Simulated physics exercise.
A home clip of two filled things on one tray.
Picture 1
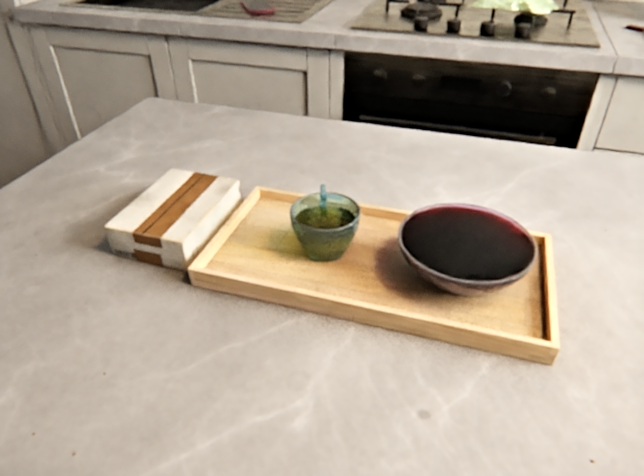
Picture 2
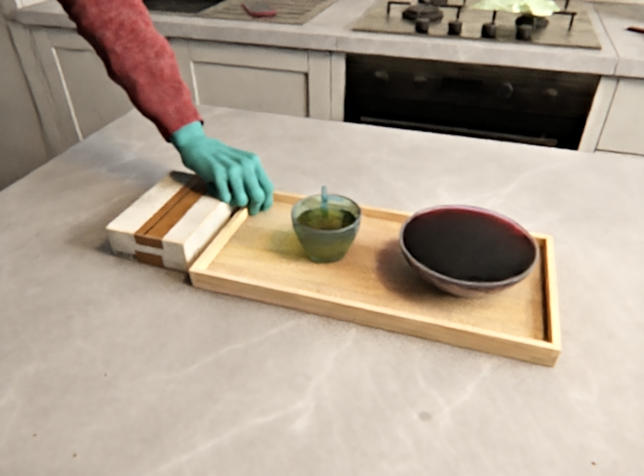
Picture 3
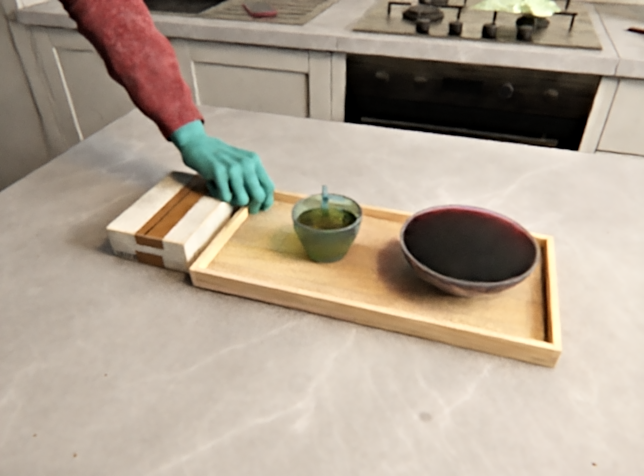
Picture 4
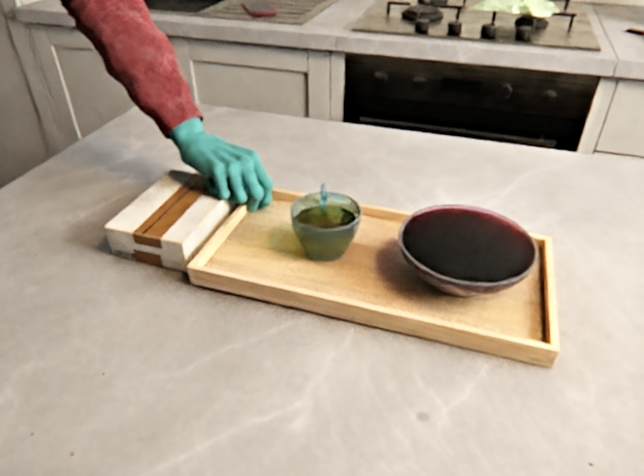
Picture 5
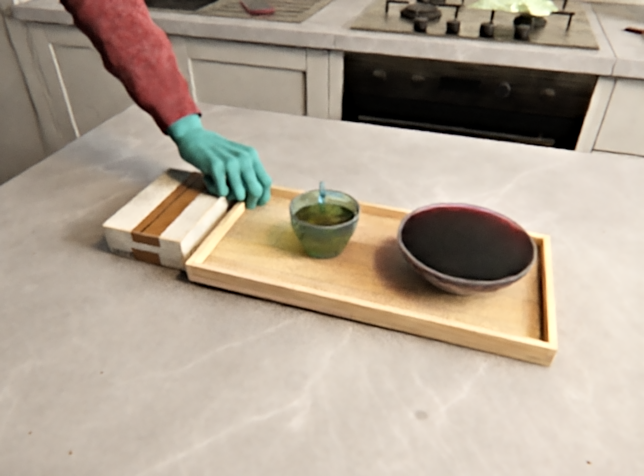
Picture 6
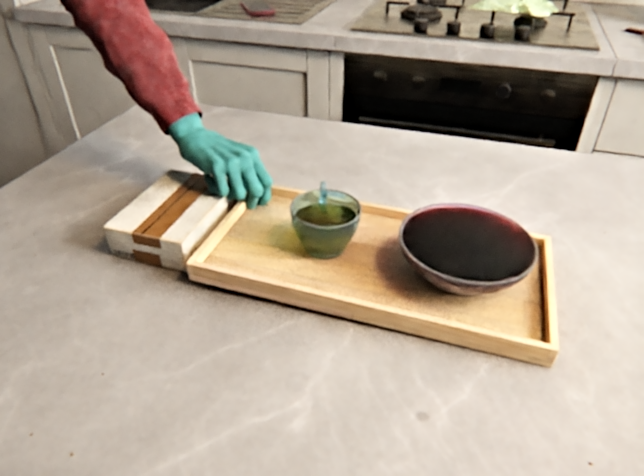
A teal-gloved hand in a red sleeve reached in from the upper left, took the tray's left end and raised it very slightly, with a green cup and a bowl of dark liquid on it.
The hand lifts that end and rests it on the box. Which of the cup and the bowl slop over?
The cup stays dry outside and the bowl slops over.
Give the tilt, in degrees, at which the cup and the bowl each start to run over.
Near 25°, then 4°.
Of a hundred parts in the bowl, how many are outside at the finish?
Roughly 20 per cent.
Soon after, the tray slopes by about 4°; cup, nothing has left it; bowl, some has gone over its rim.
Later, the tray slopes by about 9°; cup, nothing has left it; bowl, some has gone over its rim.
In the end, the tray slopes by about 7°, resting on the box; cup, nothing has left it; bowl, some has gone over its rim.
